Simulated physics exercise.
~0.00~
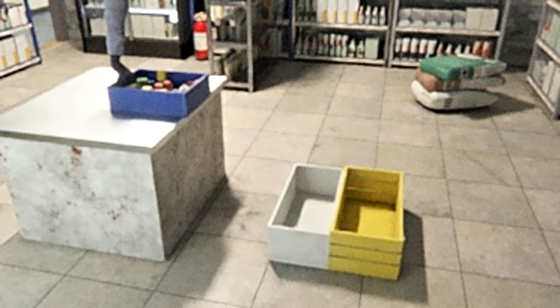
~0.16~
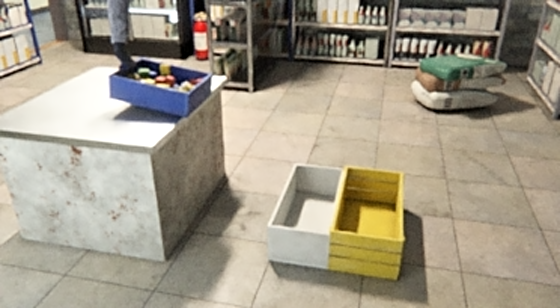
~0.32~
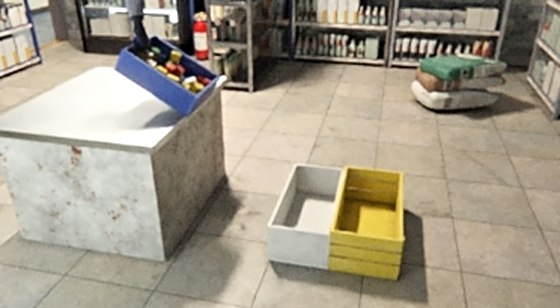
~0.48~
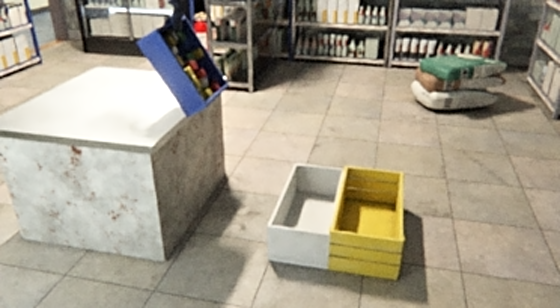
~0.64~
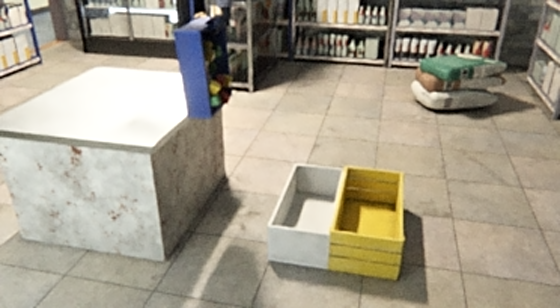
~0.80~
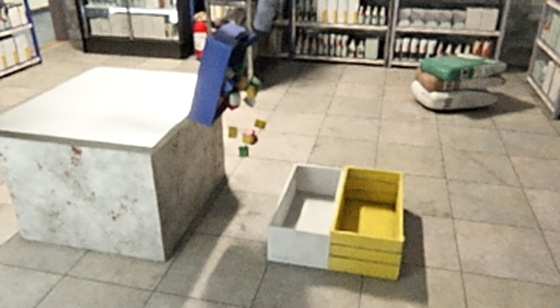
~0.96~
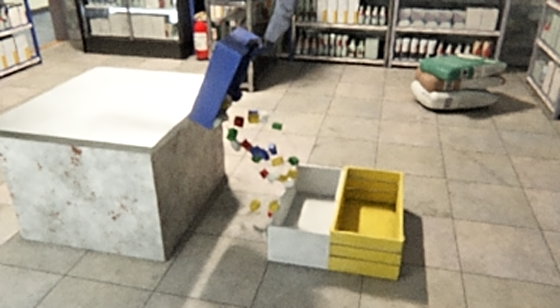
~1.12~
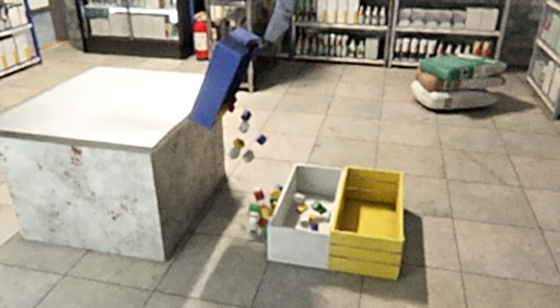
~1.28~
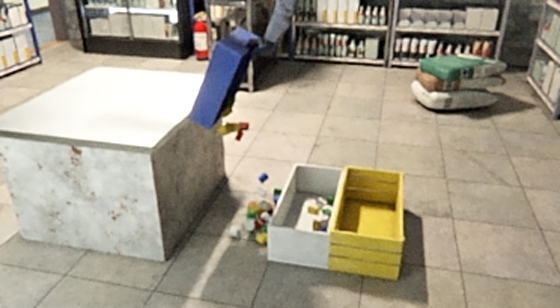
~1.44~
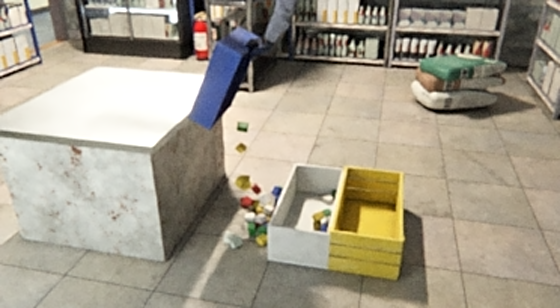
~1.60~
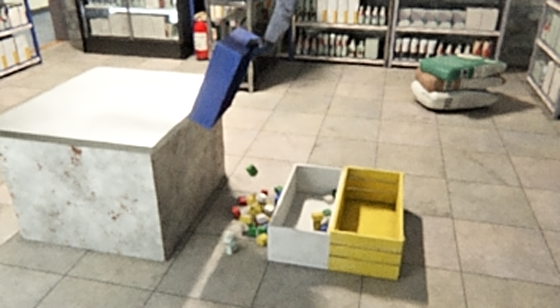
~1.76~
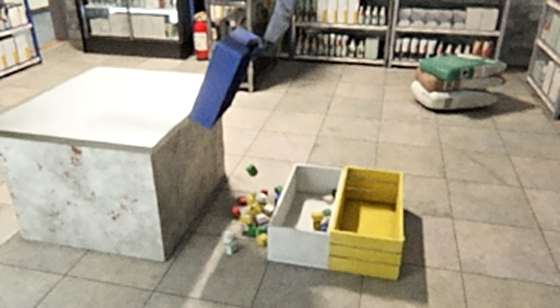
Blue box tipping over a bench edge, spilling colourful toy bricks mostly onto the floor beside a white tote, some landing inside.
